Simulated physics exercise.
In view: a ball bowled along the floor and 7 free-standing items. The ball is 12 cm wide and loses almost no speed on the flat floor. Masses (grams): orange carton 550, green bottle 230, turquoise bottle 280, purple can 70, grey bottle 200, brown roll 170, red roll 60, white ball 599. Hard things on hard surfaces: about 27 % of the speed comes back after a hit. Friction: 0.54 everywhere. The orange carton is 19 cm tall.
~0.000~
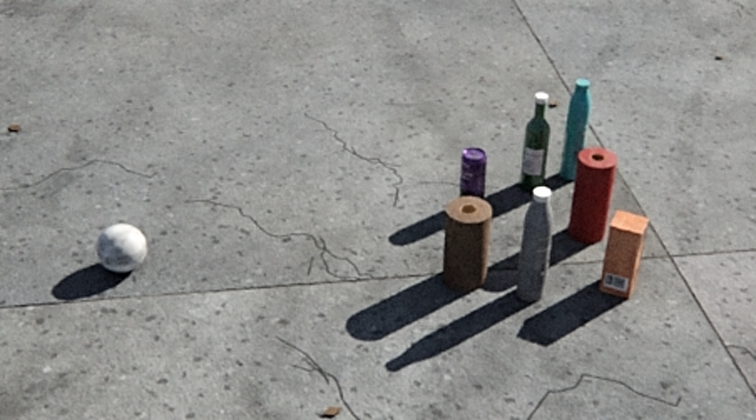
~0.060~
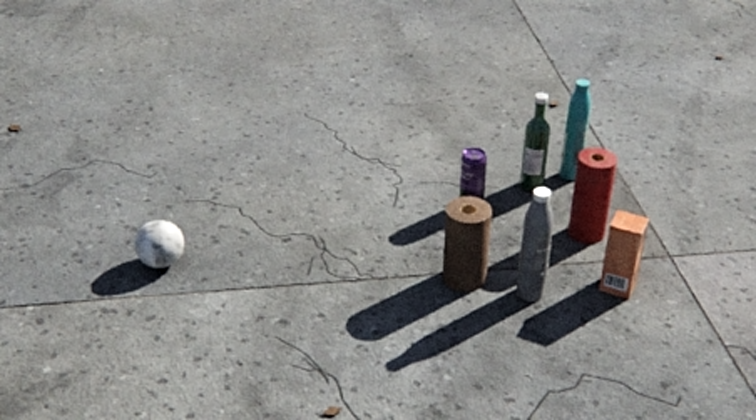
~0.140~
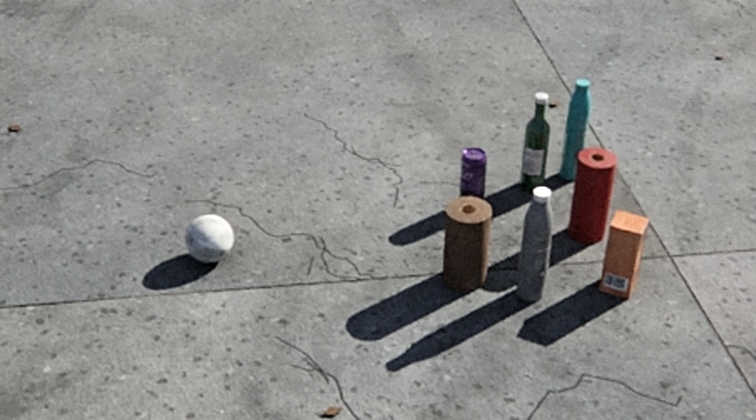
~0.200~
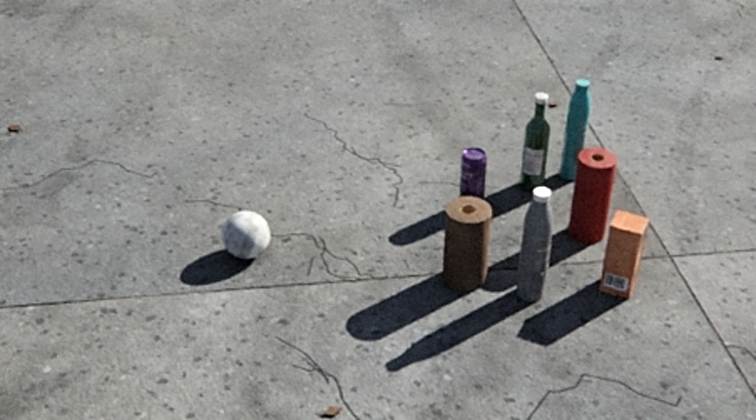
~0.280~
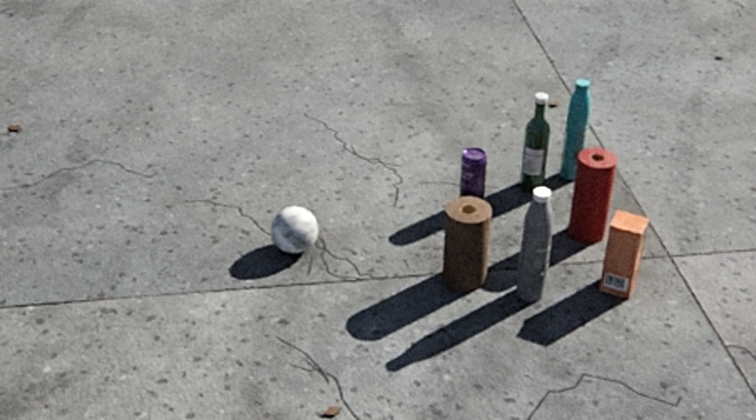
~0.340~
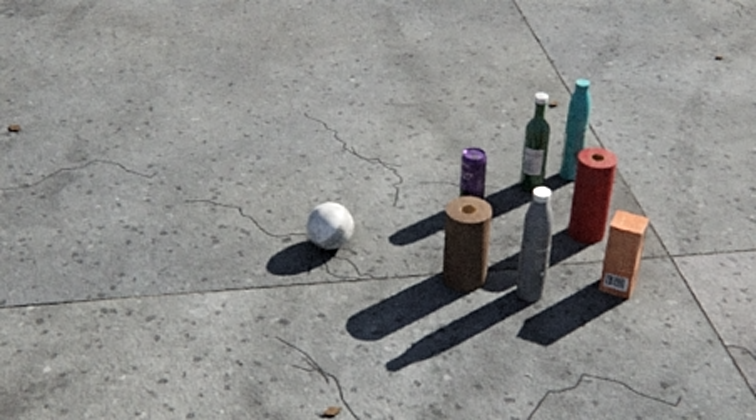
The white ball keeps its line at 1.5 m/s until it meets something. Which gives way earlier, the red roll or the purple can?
The former of the two, the red roll.
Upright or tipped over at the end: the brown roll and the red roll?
The brown roll stays upright; the red roll falls over.
After 0.84 s, ball 121 cm along; white ball near (602, 195); red roll slid 10 cm near (632, 205).
After 1.14 s, ball 160 cm along; white ball near (736, 174); red roll on its side near (696, 251).
By the end (1.7 s), tipped over on the floor, red roll; the other 6 in place, give or take 8 cm. Seen from the same camera at the end, red roll near (698, 251), purple can near (473, 181). Red roll went at 0.98 s; purple can was never lost.
